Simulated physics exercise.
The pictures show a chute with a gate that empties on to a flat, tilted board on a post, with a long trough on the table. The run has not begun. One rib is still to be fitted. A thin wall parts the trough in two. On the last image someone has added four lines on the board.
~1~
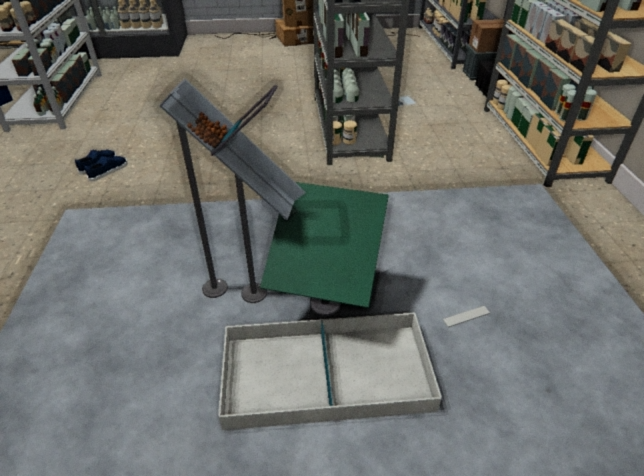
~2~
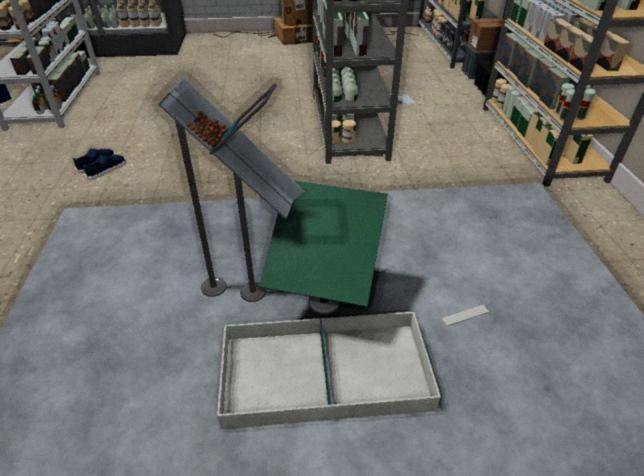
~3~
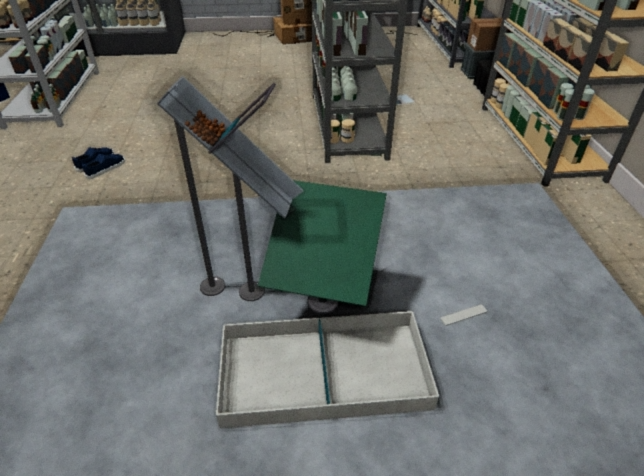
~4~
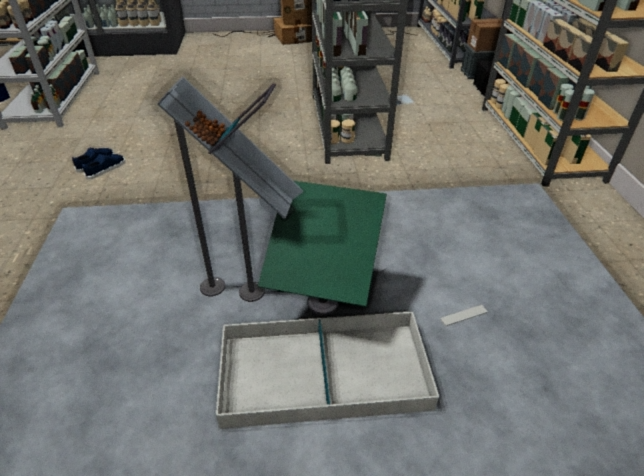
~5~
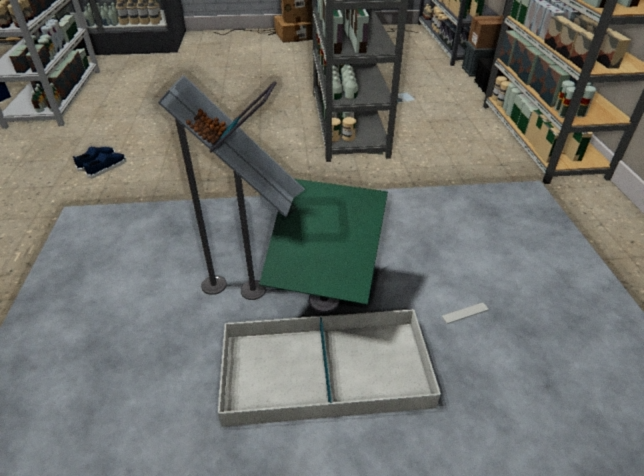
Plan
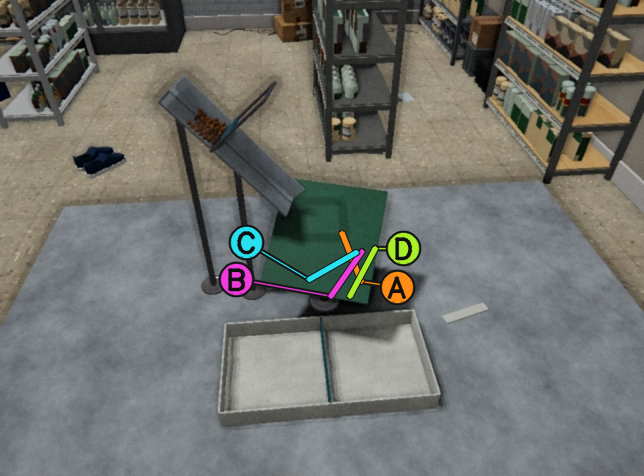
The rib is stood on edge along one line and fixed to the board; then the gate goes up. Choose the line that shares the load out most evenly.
Go for D.
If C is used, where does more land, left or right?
More lands on the left.
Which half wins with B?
More lands on the left.
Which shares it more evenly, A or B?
Here it is line A.
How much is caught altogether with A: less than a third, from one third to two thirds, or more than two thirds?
It is more than two thirds.
On the marked copy, line A from (342, 233) to (361, 281); line B from (362, 251) to (330, 296); line C from (356, 252) to (309, 279); line D from (375, 248) to (349, 296).
For line A, of what is caught, about a quarter in the left half, most in the right.
For line B, of what is caught, nearly all in the left half, a small part in the right.
For line C, of what is caught, most in the left half, a small part in the right.
For line D, of what is caught, about a third in the left half, about two thirds in the right.
